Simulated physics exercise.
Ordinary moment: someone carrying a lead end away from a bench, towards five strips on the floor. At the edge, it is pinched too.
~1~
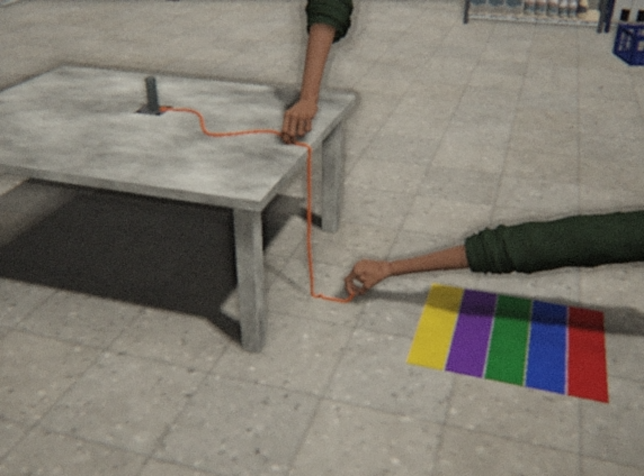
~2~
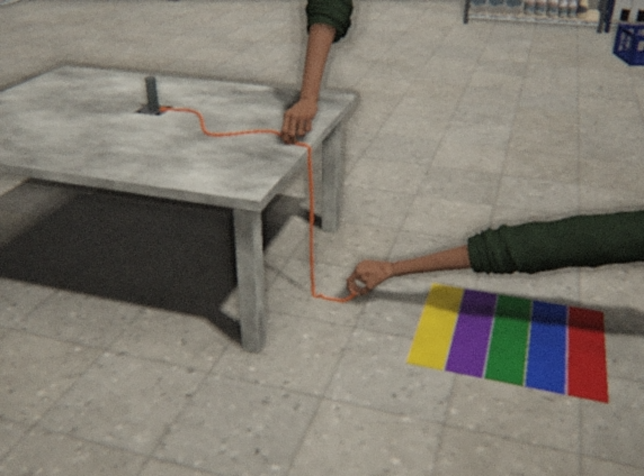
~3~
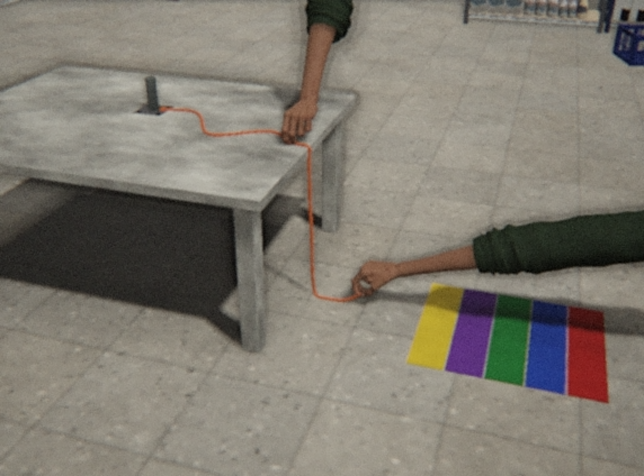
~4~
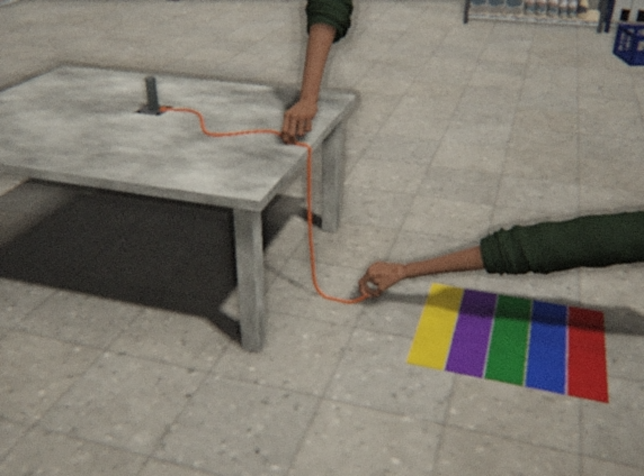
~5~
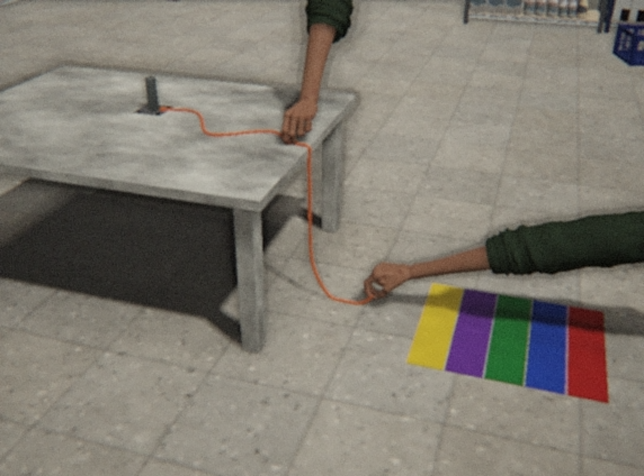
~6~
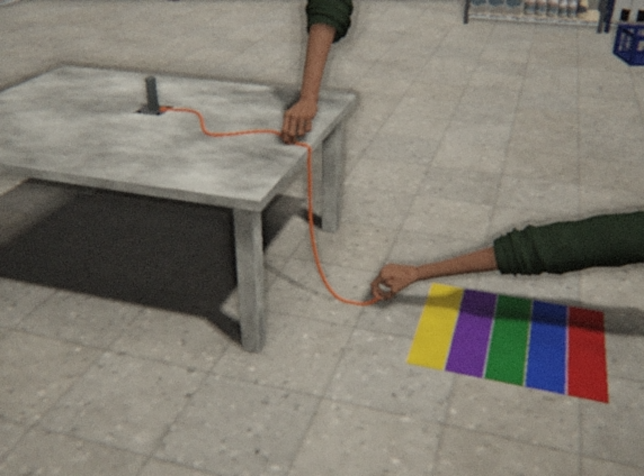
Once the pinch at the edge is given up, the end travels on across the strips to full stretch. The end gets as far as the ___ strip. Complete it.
The end gets as far as the green strip.
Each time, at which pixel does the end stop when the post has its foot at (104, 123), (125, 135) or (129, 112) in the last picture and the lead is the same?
Near (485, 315); near (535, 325); near (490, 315).
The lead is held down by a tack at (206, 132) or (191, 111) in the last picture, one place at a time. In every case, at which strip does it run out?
It would be purple; green.
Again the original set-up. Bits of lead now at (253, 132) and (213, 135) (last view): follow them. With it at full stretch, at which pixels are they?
I'd put the first at about (280, 138) and the other at about (247, 130).
Early on, end near (460, 311); over purple.
Midway, end near (494, 317); over green.
At the end of the slack, end near (515, 321); over green. Over green.
